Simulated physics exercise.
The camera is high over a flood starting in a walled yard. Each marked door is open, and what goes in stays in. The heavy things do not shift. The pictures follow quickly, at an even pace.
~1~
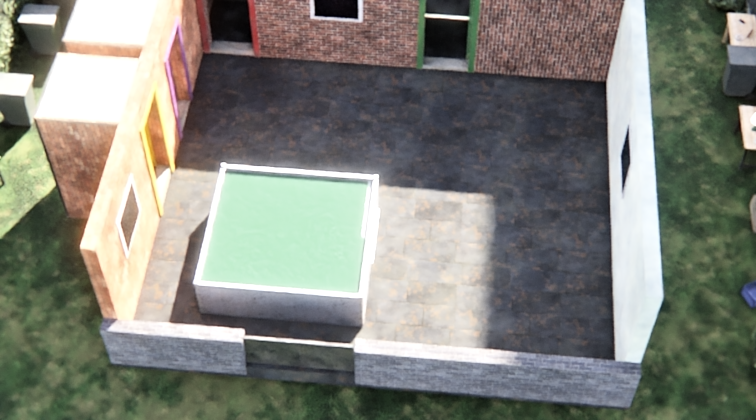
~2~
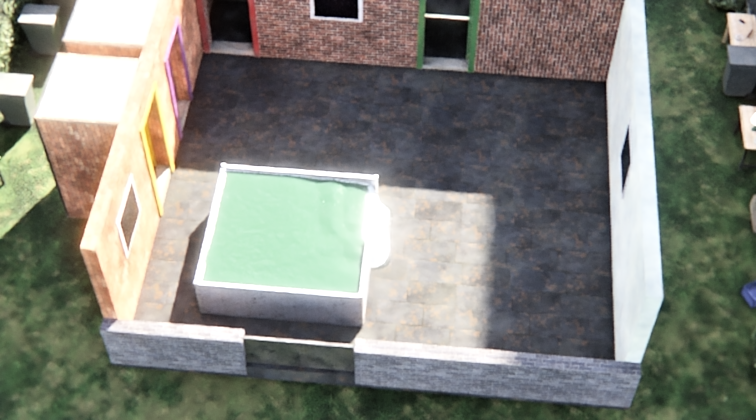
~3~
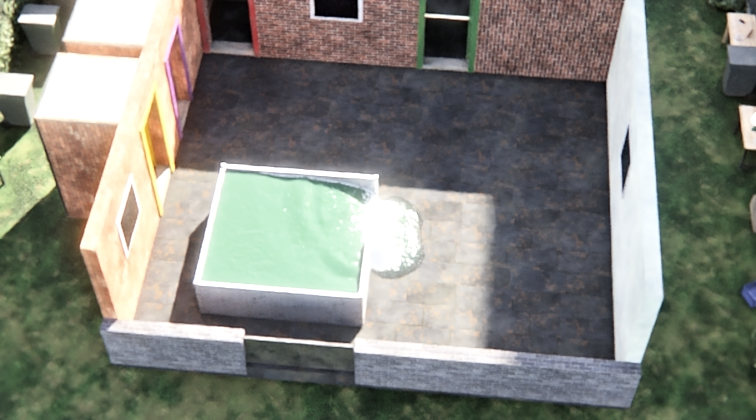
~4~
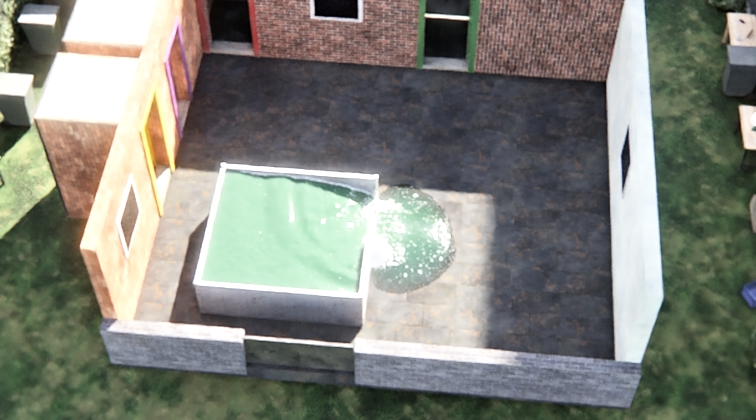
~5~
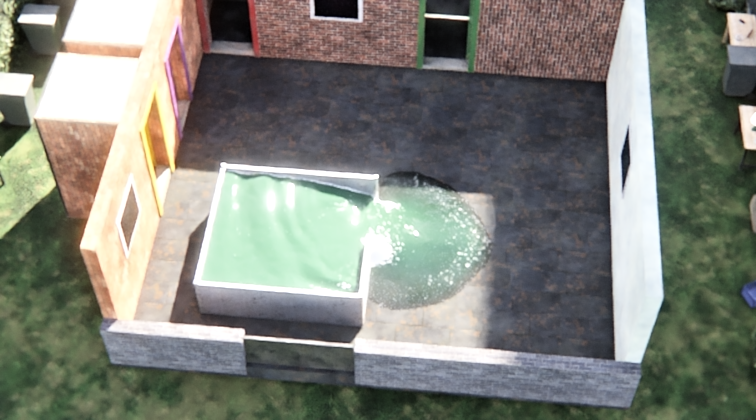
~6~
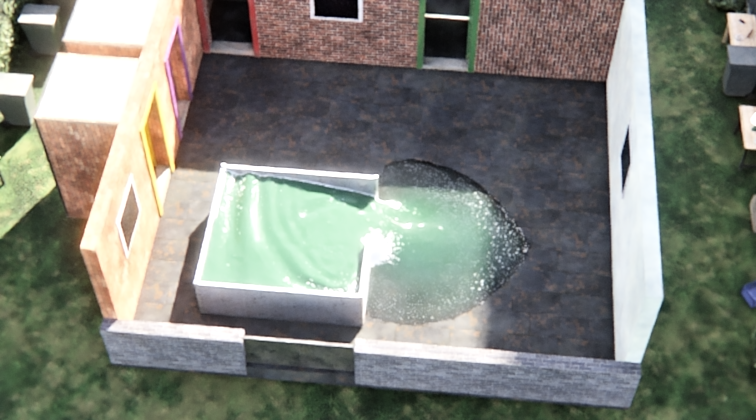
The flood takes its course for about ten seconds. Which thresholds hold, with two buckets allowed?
The purple door takes more than that; the green door stays under that; the red door stays under that; the yellow door stays under that.
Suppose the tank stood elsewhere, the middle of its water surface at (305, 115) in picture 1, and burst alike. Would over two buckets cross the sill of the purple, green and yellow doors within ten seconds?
The purple door takes less; the green door floods; the yellow door holds.
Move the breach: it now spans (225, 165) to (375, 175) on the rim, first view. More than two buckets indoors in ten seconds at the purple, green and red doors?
The purple one is over, the green one lets more in, the red one lets more in.
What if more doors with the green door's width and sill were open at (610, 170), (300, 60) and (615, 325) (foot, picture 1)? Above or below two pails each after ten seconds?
One after the other: Floods, is under, goes over.
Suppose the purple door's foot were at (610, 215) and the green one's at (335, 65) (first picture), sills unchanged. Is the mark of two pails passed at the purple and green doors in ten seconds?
My reading: Purple lets more in, green keeps below it.
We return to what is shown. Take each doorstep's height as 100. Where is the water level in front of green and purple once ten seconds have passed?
Roughly 90 per cent, then 250 per cent.
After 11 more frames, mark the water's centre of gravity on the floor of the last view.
Near (375, 248).
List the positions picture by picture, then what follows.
Still water in the water tank at (290, 231), in the first picture.
The front is at (386, 209), out from the gap at (371, 225), in the second picture.
Water pours out at (371, 227) and has run to (414, 265), in the third picture.
The front is at (449, 257), out from the gap at (371, 228), in the fourth picture.
The front is at (487, 252), out from the gap at (371, 228), in the fifth picture.
Water pours out at (371, 228) and has run to (521, 238), in the sixth picture.
A moment on, water covers 35 % of the floor; the purple door not reached, the green door not reached, the red door not reached, the yellow door not reached.
Next, water covers 45 % of the floor; the purple door not reached, the green door not reached, the red door not reached, the yellow door not reached.
Then, water covers 45 % of the floor; the purple door not reached, the green door wet at the sill, nothing in, the red door not reached, the yellow door not reached.
Later, water covers 75 % of the floor; the purple door not reached, the green door wet at the sill, nothing in, the red door not reached, the yellow door not reached.
In the end, water covers 100 % of the floor; the purple door over two buckets in, the green door wet at the sill, nothing in, the red door wet at the sill, nothing in, the yellow door wet at the sill, nothing in.
